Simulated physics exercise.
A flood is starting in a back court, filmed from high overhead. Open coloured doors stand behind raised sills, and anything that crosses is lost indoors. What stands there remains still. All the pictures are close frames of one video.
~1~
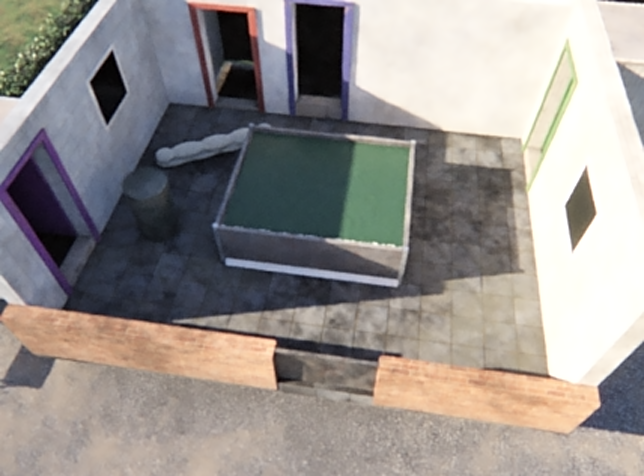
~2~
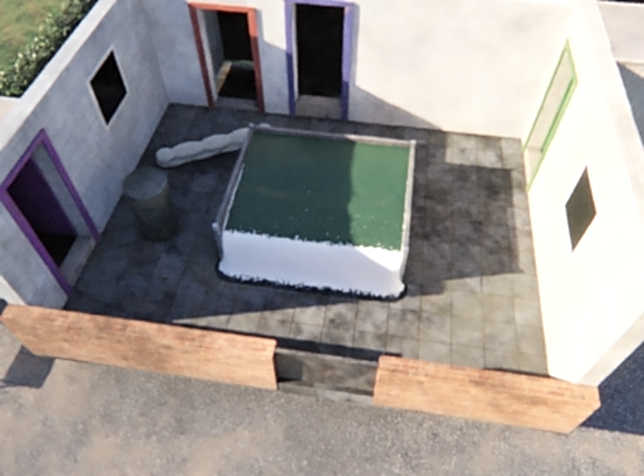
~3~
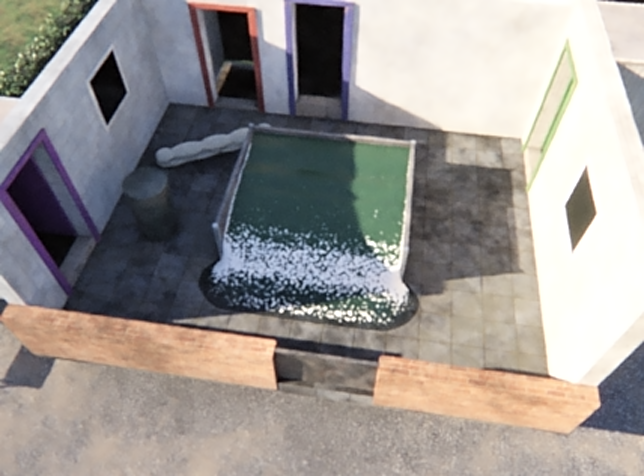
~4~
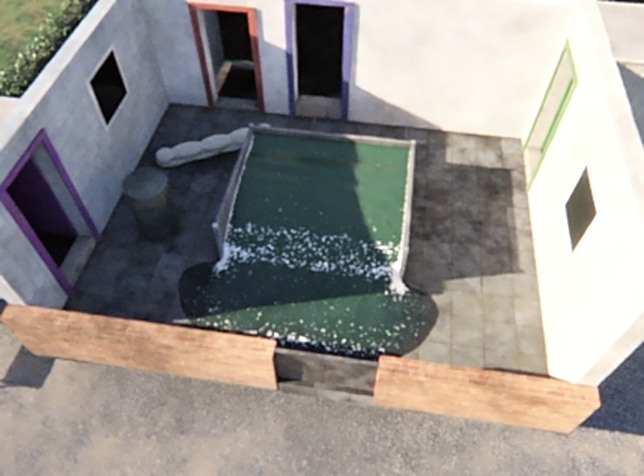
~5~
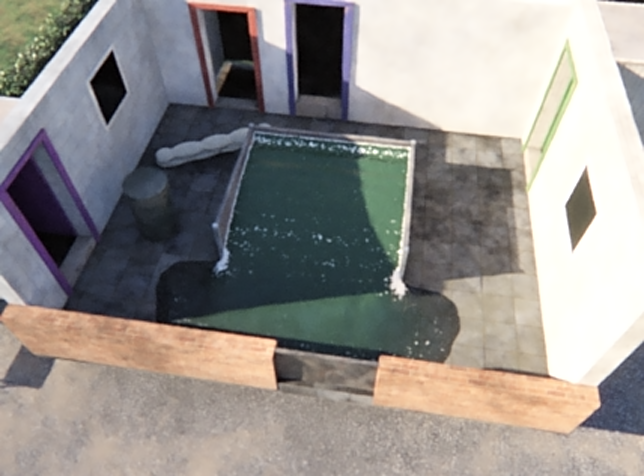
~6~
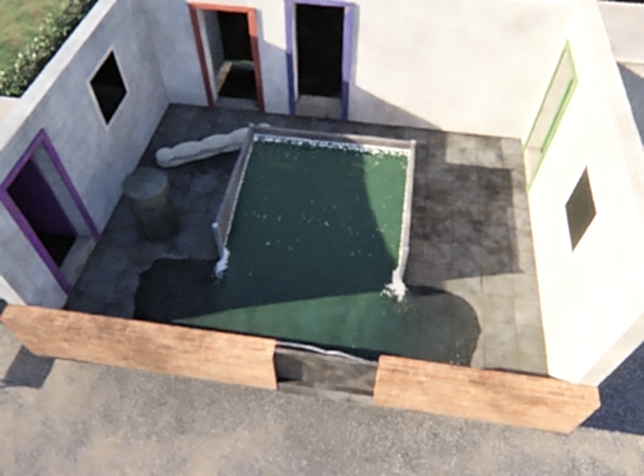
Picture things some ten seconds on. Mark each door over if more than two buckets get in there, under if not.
Purple door - over; blue door - under; red door - over; green door - under.
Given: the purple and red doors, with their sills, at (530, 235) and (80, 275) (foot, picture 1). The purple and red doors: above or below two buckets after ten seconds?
What happens next: The purple one falls below the limit, and the red one overflows.
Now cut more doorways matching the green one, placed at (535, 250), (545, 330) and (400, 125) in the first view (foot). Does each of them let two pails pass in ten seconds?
First stays short of it, second crosses the line, third stays short of it.
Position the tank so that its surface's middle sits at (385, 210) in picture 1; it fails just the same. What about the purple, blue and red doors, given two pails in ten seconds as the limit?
Lab note - purple door: Above the limit; blue door: Short of the limit; red door: Above the limit.
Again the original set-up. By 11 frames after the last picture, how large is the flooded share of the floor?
Roughly 40 percent, I'd say.
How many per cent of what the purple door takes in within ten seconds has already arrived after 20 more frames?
Around 65 percent.
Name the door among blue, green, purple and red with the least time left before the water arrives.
My answer: The purple door.
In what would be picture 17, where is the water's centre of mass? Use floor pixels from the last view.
It is around (308, 290).
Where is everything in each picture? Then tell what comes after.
In the first picture, still water in the tank at (321, 185).
In the second picture, the front is at (403, 288), out from the gap at (310, 258).
In the third picture, the front is at (410, 309), out from the gap at (310, 261).
In the fourth picture, water pours out at (310, 262) and has run to (431, 316).
In the fifth picture, the front is at (434, 362), out from the gap at (310, 263).
In the sixth picture, the front is at a hidden place, out from the gap at (310, 263).
A moment on, water covers 30 % of the floor; the purple door not reached, the blue door not reached, the red door not reached, the green door not reached.
Next, water covers 40 % of the floor; the purple door under two buckets in, the blue door not reached, the red door not reached, the green door not reached.
Then, water covers 70 % of the floor; the purple door far over two buckets in, the blue door not reached, the red door not reached, the green door wet at the sill, nothing in.
Later, water covers 95 % of the floor; the purple door far over two buckets in, the blue door wet at the sill, nothing in, the red door under two buckets in, the green door under two buckets in.
In the end, water covers 95 % of the floor; the purple door far over two buckets in, the blue door wet at the sill, nothing in, the red door far over two buckets in, the green door under two buckets in.
